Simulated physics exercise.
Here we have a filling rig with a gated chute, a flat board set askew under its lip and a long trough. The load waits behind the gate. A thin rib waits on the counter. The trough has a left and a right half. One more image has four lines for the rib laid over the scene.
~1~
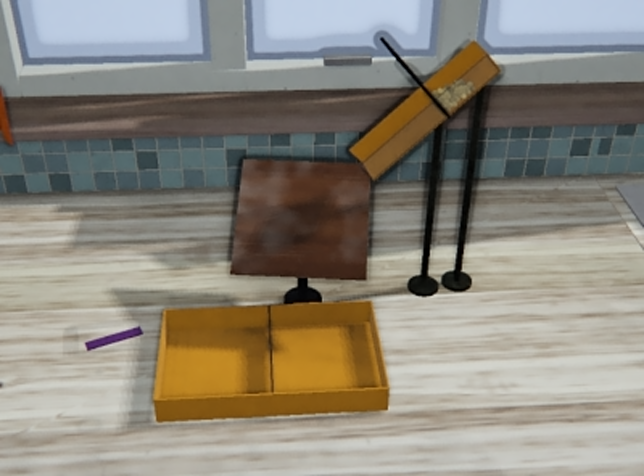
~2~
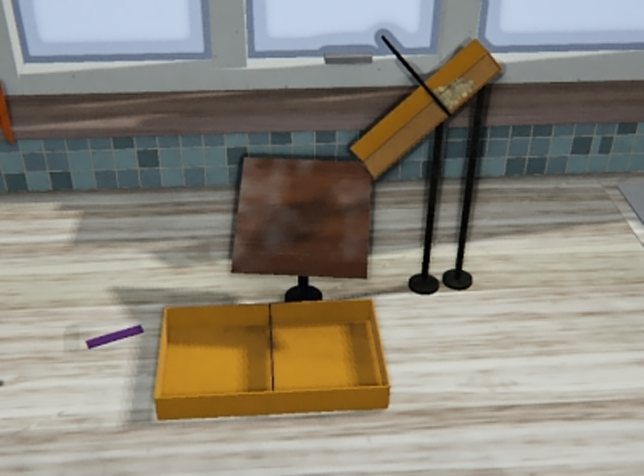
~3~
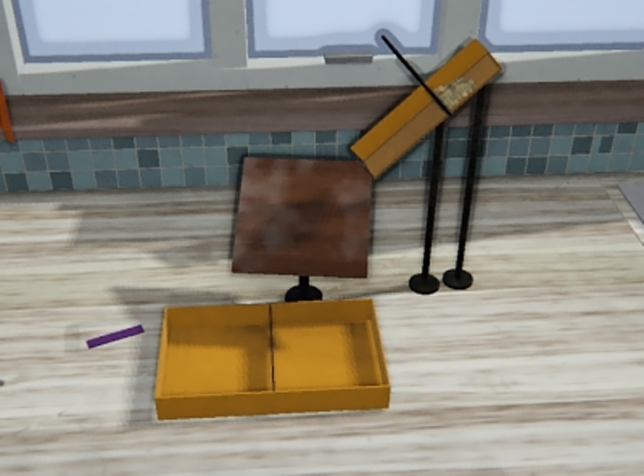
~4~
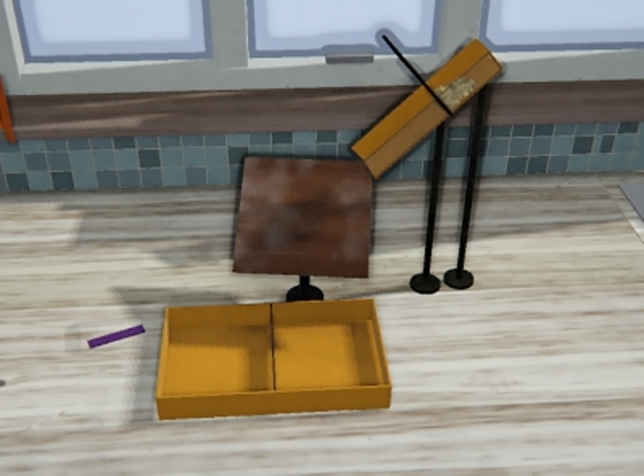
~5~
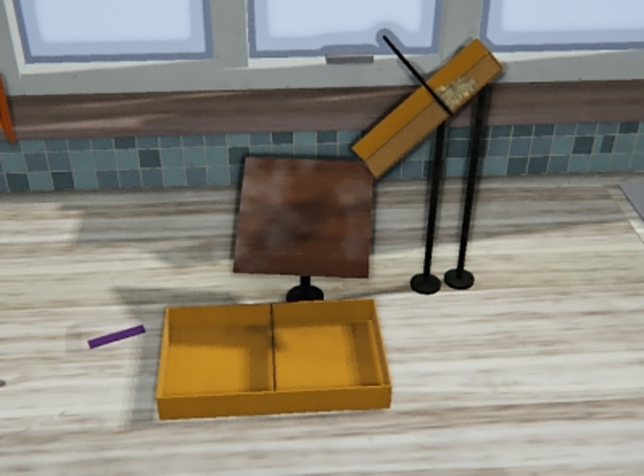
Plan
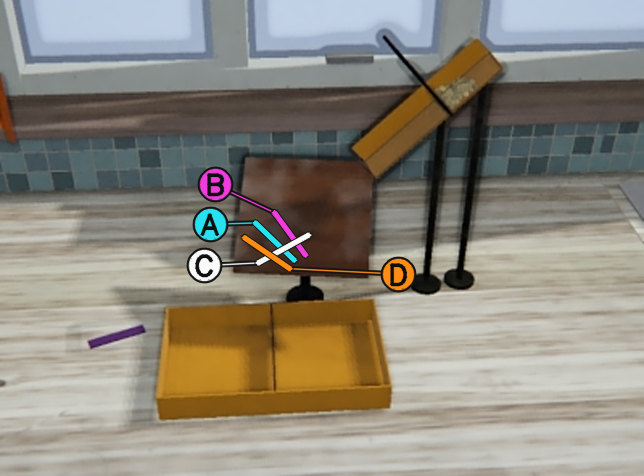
A yellow-orange trough, open-topped and split in two by a thin wall, sits on a streaky pale wooden counter, seen from slightly above, with blue-green tiles and windows behind. Behind it a dark reddish-brown board tilts on a black stand, a slanted orange chute holding pale beans rests on black posts at right, and a thin purple strip lies at left. Nothing visibly moves.
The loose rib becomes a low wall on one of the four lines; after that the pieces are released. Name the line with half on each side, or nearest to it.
I would pick line C.
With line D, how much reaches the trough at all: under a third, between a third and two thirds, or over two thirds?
Line D gives over two thirds.
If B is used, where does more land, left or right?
Right.
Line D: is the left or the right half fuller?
More lands on the right.
On the marked copy, line A from (255, 222) to (294, 260); line B from (274, 212) to (305, 255); line C from (308, 235) to (258, 262); line D from (244, 237) to (289, 268).
If A is chosen, of what is caught, a small share in the left half, the bulk in the right.
If B is chosen, of what is caught, none at all in the left half, the whole lot in the right.
If C is chosen, of what is caught, close to two thirds in the left half, close to a third in the right.
If D is chosen, of what is caught, a small share in the left half, the bulk in the right.
